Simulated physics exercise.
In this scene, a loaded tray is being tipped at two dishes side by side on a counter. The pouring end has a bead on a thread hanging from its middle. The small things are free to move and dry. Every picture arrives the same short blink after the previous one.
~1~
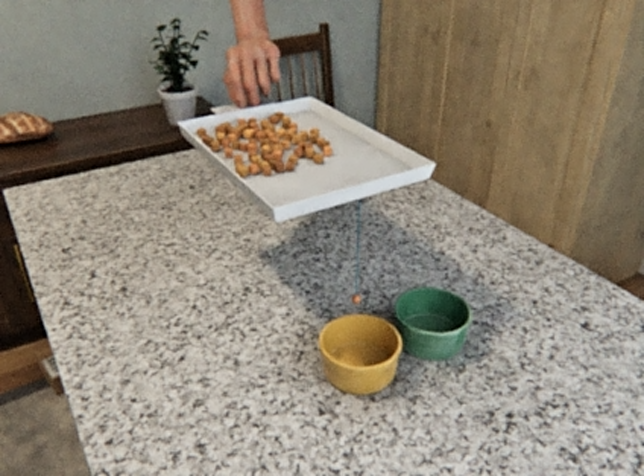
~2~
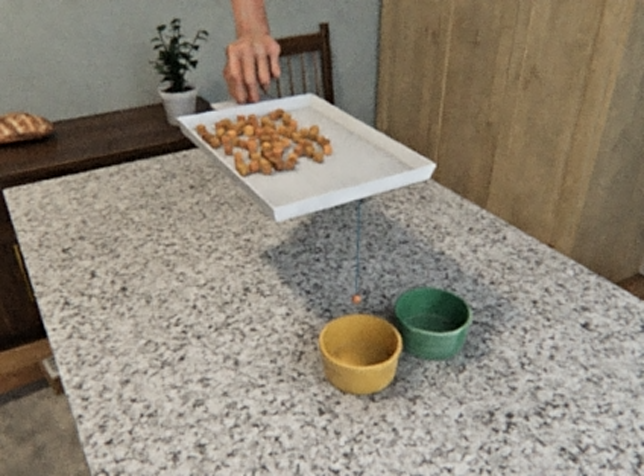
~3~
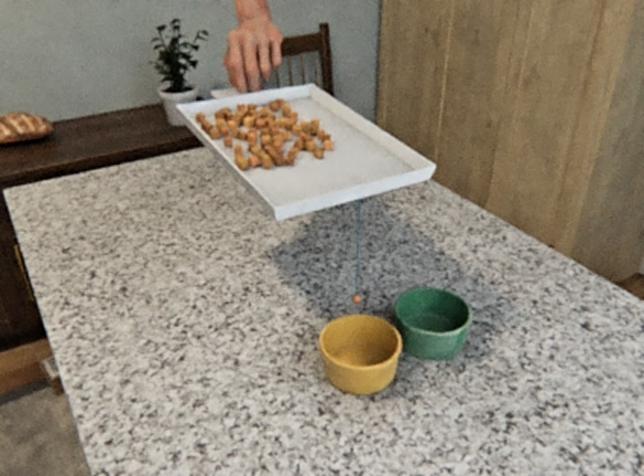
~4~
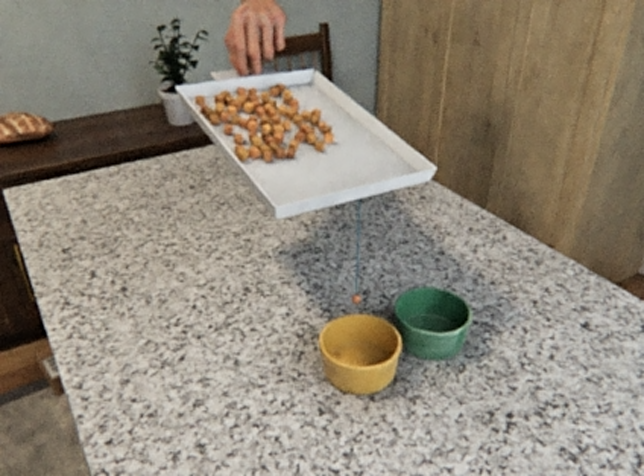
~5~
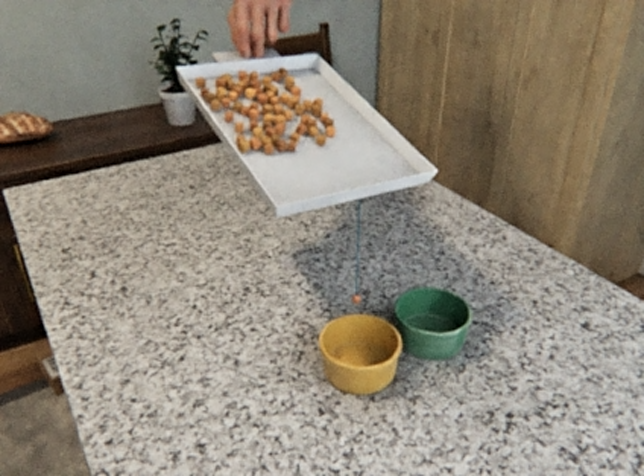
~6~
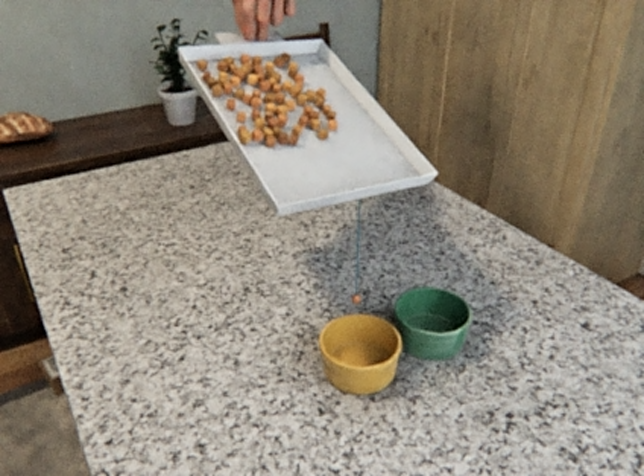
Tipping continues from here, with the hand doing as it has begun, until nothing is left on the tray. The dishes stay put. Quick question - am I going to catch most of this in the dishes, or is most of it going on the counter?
Catch is a majority.
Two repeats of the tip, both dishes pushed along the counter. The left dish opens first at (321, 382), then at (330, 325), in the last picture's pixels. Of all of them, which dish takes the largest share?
For the two places in order: The rightward one, the rightward one.
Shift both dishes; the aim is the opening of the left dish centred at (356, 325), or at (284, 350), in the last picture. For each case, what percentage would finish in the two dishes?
Trial 1: 60 percent; trial 2: 10 percent.
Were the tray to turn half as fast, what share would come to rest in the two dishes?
It would be close to 70 per cent.
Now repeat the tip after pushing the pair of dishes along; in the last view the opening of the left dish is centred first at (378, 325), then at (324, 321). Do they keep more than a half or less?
At place one the greater share; at place two a lesser share.
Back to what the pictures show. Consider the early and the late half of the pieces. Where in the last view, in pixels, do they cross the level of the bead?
I'd place the first part at (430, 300) and the rest at (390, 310).
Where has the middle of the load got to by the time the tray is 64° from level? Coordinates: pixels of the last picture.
(379, 173).
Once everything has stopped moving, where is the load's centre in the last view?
Somewhere close to (423, 335) in the last picture.
Just after the last frame, tray tipped steeply; almost all on the tray; about a tenth in the air.
A moment on, tray tipped past a quarter turn; roughly half on the tray; just a few in the left dish; roughly a third in the right dish; about a tenth outside both; just a few in the air.
Further on, tray tipped past a quarter turn; roughly a quarter in the left dish; roughly two thirds in the right dish; roughly a quarter outside both.
When it is over, tray tipped past a quarter turn; roughly a quarter in the left dish; roughly two thirds in the right dish; roughly a quarter outside both.
